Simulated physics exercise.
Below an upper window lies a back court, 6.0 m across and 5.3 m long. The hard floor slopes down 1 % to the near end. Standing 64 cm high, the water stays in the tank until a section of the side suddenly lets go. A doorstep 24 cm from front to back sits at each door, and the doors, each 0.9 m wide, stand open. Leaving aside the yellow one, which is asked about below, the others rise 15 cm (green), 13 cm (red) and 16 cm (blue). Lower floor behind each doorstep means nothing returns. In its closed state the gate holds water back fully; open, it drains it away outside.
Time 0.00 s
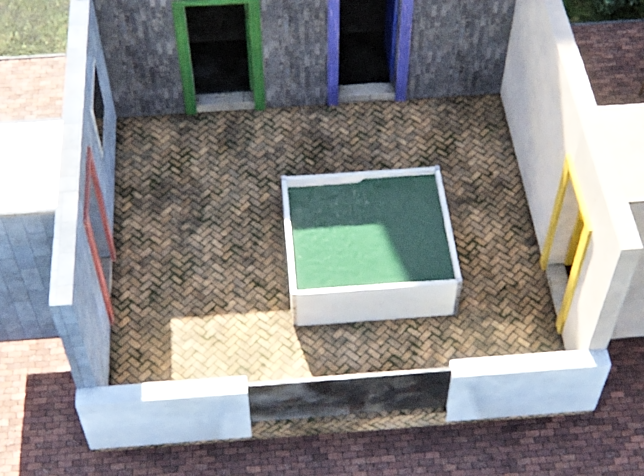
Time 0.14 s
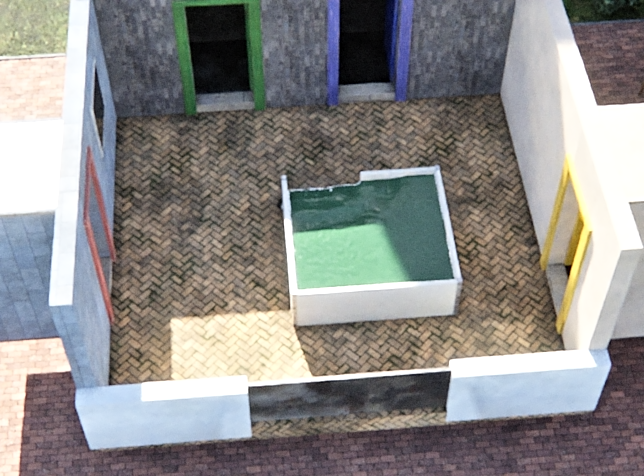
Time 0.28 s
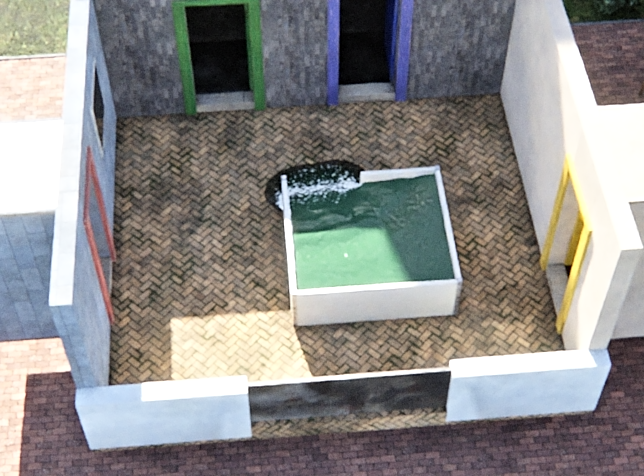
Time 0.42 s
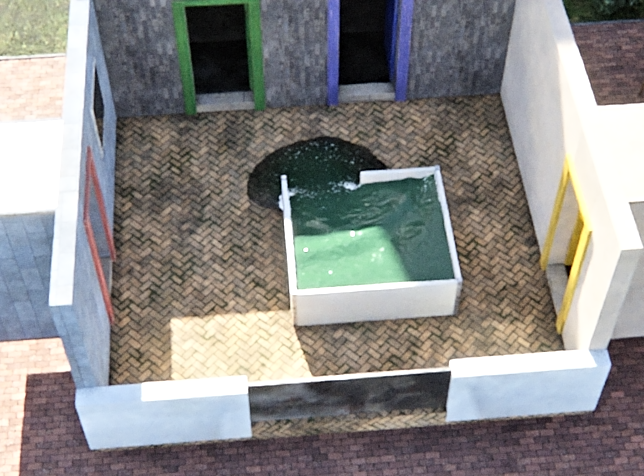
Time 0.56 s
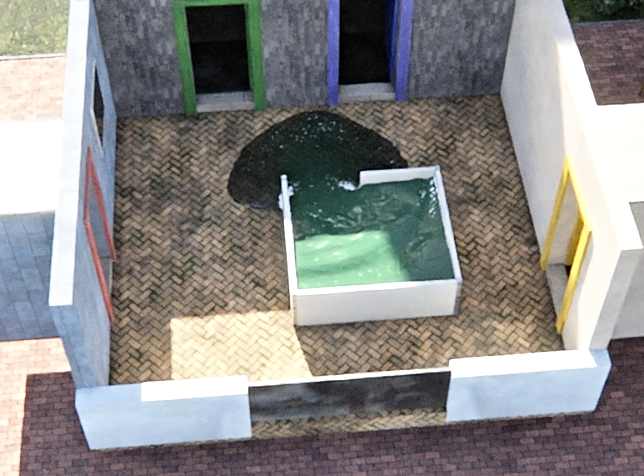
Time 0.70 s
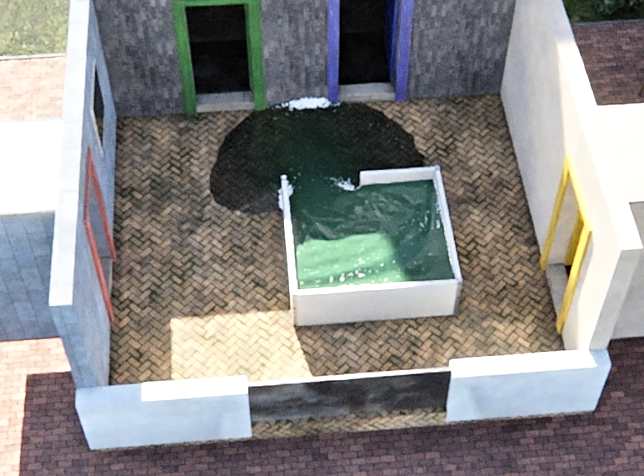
In a walled brick courtyard, a section of the far wall of a white tank opens and green water pours out, spreading across the paving in a widening dark pool until it splashes against the back wall between green and purple doorways.
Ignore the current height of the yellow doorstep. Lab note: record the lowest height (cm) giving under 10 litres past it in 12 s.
Lowest height: 11 cm.
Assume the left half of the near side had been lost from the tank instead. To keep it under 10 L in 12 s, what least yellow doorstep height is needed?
Then roughly 14.5 cm.
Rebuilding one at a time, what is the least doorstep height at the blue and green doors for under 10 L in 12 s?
About 23 cm at blue and 22 cm at green.
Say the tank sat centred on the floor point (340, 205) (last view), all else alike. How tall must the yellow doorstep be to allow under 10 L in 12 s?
Roughly 11.5 cm is needed.
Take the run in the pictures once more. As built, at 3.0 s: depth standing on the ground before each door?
Green door 19 cm, red door 3 cm, yellow door 0 cm, blue door 19 cm.
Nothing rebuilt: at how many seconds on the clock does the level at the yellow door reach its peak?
About 10.0 seconds.
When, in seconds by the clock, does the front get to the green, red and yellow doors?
Green 0.9 s, red 2.8 s, yellow 3.6 s.
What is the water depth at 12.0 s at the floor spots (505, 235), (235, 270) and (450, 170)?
In that order: 12, 8 and 4 cm.
After 1.4 s water covers 25 % of the floor, deepest (34 cm) near (292, 109); it has not reached the yellow door.
After 3.0 s water covers 40 % of the floor, deepest (30 cm) near (117, 129); it has not reached the yellow door.
After 12.0 s water covers 100 % of the floor, deepest (16 cm) near (516, 390); 12 cm at the yellow door, 0 litres in over its 15 cm doorstep.
At the yellow door as built, the water arrived by 3.6 s and peaked near 14 cm at 10.2 s.
Run again over the same 12 s with other heights there, 17 litres in over 10 cm, 0 litres over 13.5 cm. The limit of 10 litres is kept from about 11 cm up.
